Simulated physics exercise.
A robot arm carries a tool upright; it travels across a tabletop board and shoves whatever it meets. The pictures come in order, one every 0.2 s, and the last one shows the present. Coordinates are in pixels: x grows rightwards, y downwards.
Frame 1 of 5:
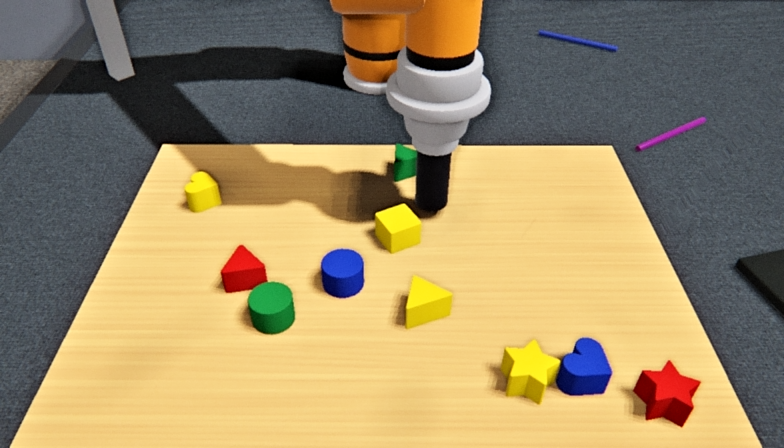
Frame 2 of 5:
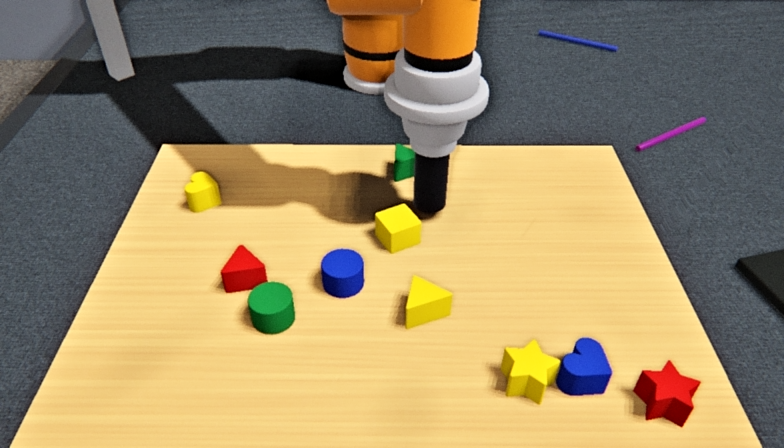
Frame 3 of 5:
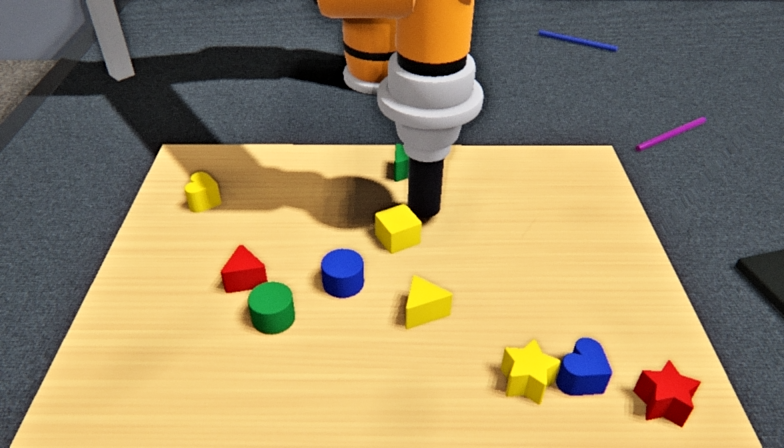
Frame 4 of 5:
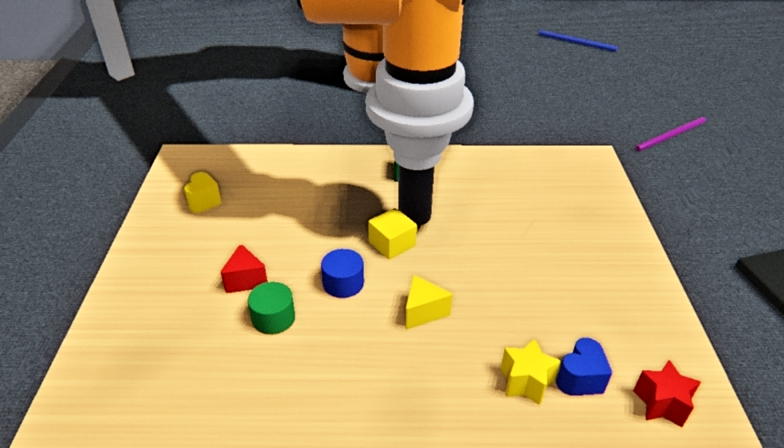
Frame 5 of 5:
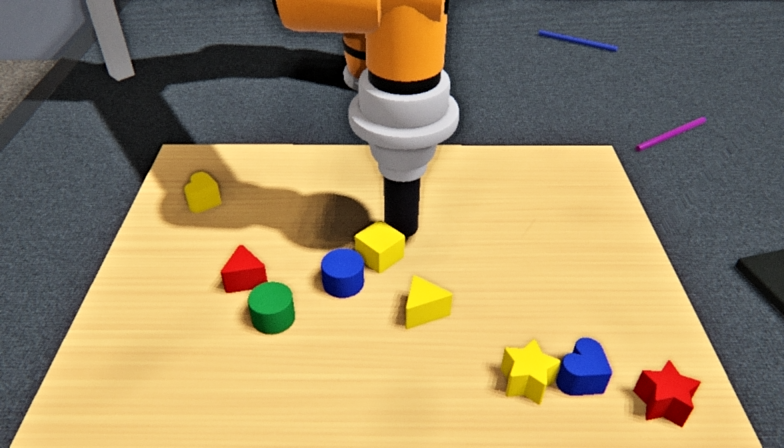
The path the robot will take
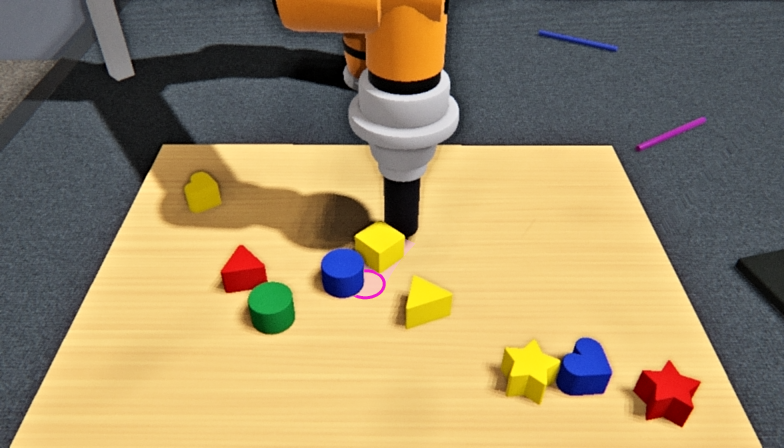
On a pale wooden tabletop above a grey floor, seen from a fixed, raised viewpoint, an orange and grey robot arm reaches in from the top with a black tool. Yellow, red, blue and green blocks, including hearts, stars, triangles and cylinders, lie scattered across it. The tool moves slightly left and toward the viewer, pushing the yellow cube a short way toward the blue cylinder.
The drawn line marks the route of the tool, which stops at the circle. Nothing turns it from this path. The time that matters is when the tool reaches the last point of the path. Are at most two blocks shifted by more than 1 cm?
I'd say no.
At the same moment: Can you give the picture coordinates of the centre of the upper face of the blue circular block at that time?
Pixel (298, 300).
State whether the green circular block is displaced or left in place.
The block you're asking about gets moved.
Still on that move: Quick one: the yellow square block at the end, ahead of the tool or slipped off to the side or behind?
Held in front.
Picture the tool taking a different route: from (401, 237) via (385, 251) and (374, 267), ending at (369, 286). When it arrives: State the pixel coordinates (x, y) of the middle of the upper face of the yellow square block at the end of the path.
Its top middle will sit at (340, 287).
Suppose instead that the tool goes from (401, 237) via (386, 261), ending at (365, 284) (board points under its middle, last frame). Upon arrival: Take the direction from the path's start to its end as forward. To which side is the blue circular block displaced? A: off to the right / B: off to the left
Correct choice: A.
Drawn move, from (401, 237) over (382, 259) to (366, 284).
The first path, step by step. Halfway along, tool (381, 249); blue circular block (324, 277); yellow square block (358, 259).
At the end, tool (365, 274); green circular block (251, 304); blue circular block (298, 300); yellow square block (338, 285); yellow three-sided block still.
